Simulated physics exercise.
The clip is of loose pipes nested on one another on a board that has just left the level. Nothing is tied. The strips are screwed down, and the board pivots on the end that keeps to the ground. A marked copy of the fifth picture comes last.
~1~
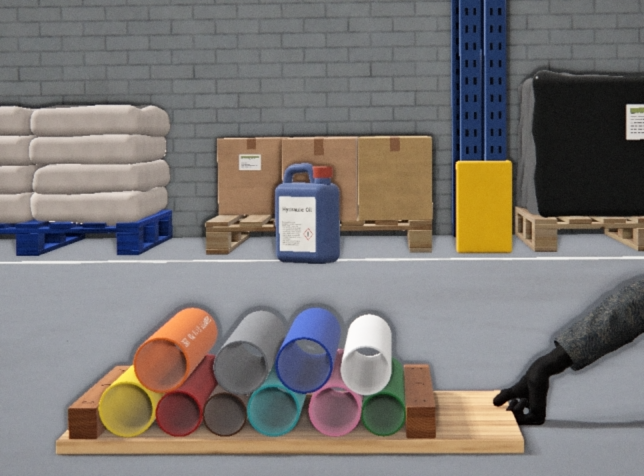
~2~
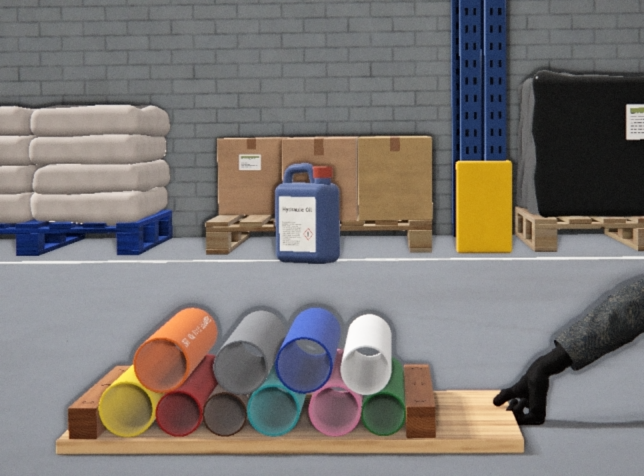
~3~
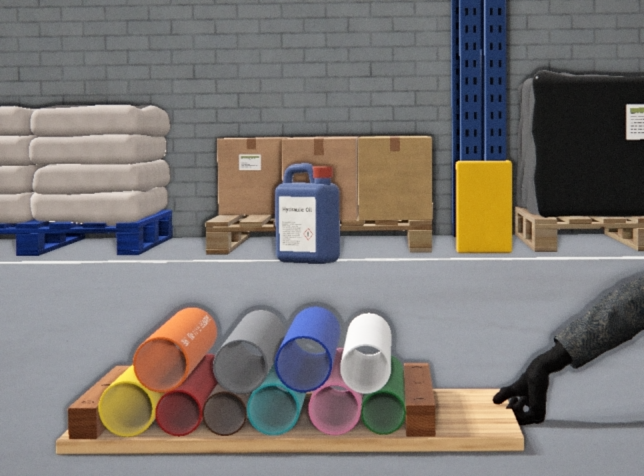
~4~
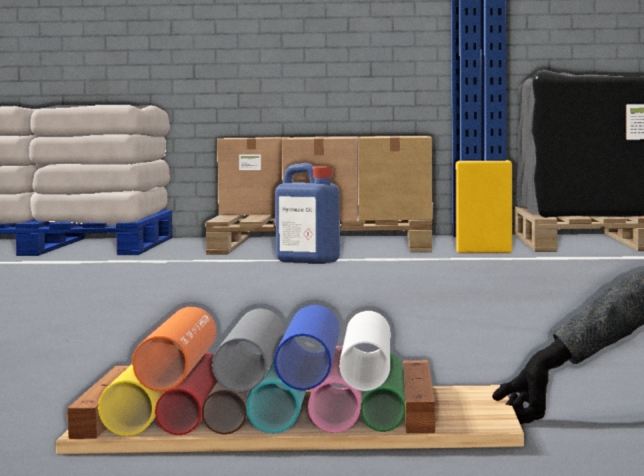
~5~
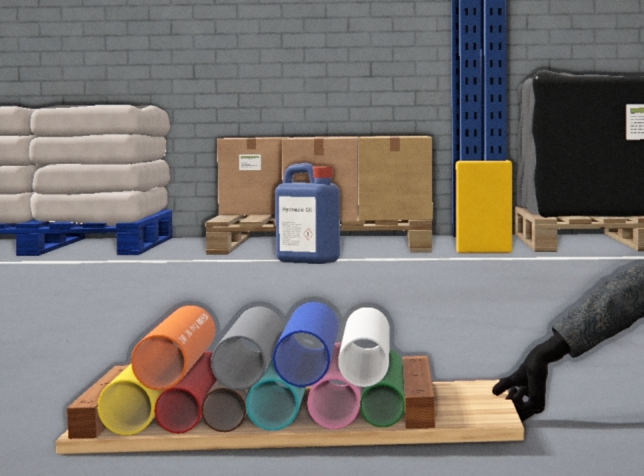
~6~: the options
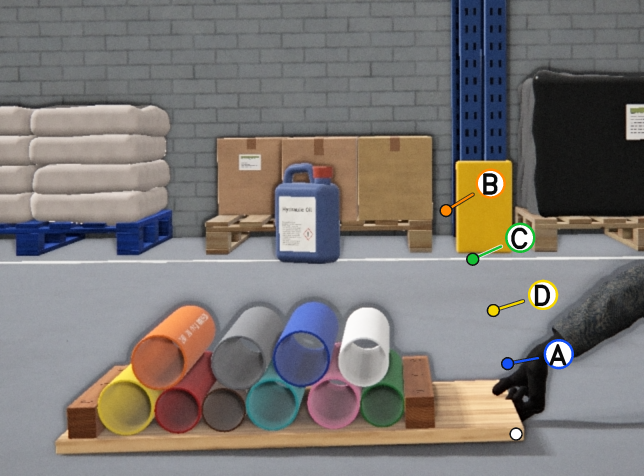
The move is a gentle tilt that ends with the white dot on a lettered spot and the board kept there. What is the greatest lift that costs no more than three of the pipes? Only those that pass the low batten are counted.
Stop at B.
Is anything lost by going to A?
At A: No.
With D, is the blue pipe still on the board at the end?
Yes, with D.
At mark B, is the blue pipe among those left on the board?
The blue pipe: No.
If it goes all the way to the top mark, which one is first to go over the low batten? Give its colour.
It is the orange one.
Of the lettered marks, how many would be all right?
Four of them.
On the marked copy, A at (507, 364); B at (446, 210); C at (473, 259); D at (493, 310); the white dot at (516, 434).
With B. Early on, board at 18°.
Further on, board at 31°.
At the end, board at 31°, three over the low batten (blue, grey, orange).
As for the rest, A none over the low batten; C two over the low batten (grey, orange); D none over the low batten.
